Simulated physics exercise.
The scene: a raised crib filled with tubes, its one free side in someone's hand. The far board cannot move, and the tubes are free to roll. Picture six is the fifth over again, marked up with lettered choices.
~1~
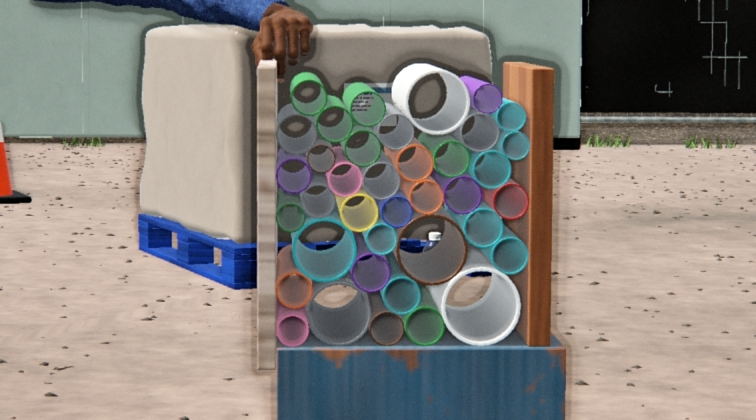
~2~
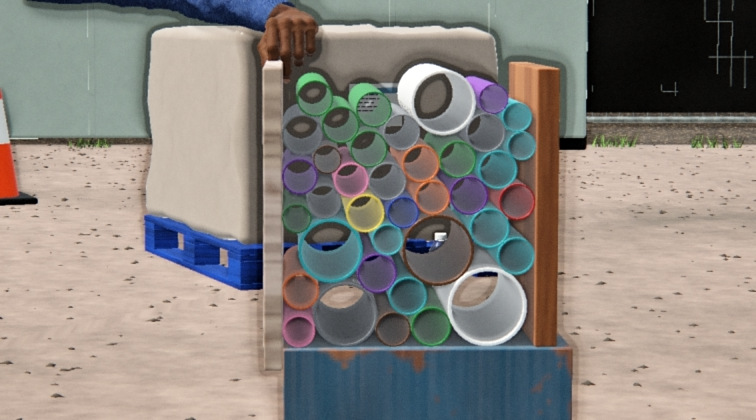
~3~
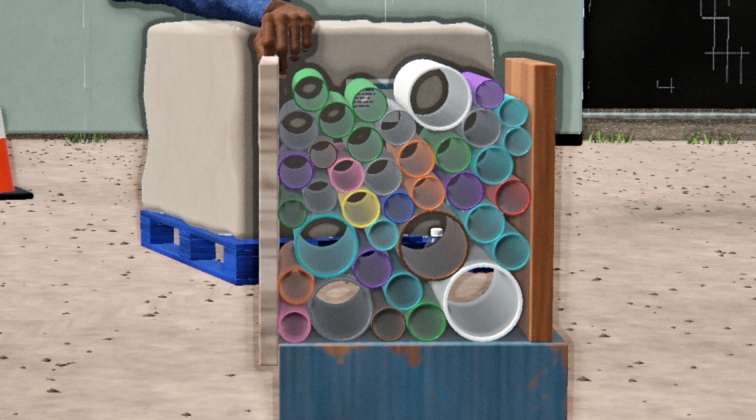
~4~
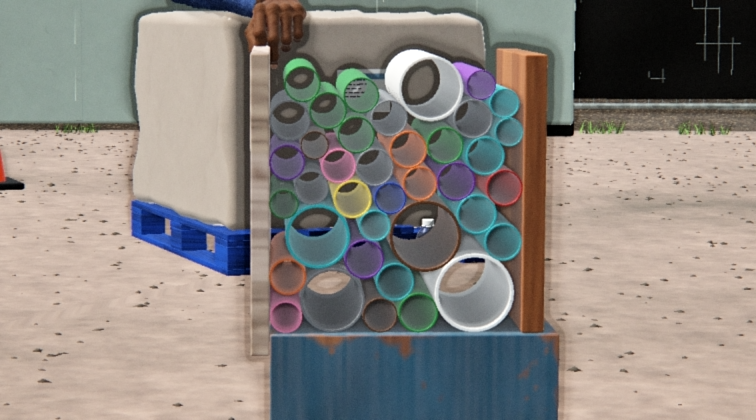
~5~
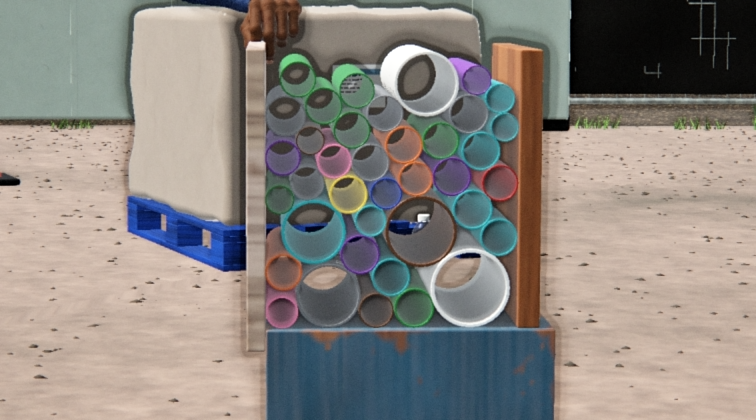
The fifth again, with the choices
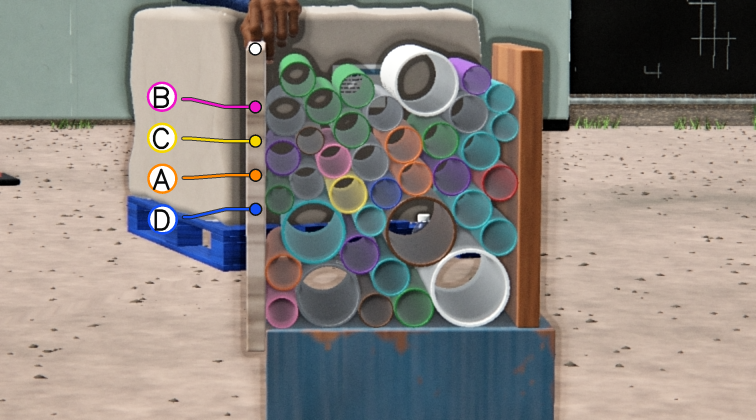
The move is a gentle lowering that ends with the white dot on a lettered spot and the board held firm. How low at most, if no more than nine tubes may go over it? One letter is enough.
It can be let down to D.
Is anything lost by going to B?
At B: No.
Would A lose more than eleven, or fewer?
At A, fewer than eleven.
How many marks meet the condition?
The number is four.
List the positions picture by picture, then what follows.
The first frame shows side board (268, 203); a pink tube (293, 330); a turquoise tube (402, 296).
The second frame shows a turquoise tube (408, 296); a turquoise tube (516, 256).
The third frame shows a grey tube (320, 197); a pink tube (347, 176).
The fourth frame shows a green tube (445, 145); a turquoise tube (509, 132).
The fifth frame shows a green tube (357, 90); side board (257, 185); a pink tube (282, 312).
On the copy, A at (255, 175); B at (255, 107); C at (255, 141); D at (255, 209); the white dot at (255, 49).
On D. First, top of the board (265, 120).
Then, top of the board (265, 199).
Finally, top of the board (265, 208), about six out over the board.
By contrast, A three out over the board; B none out over the board; C one out over the board.
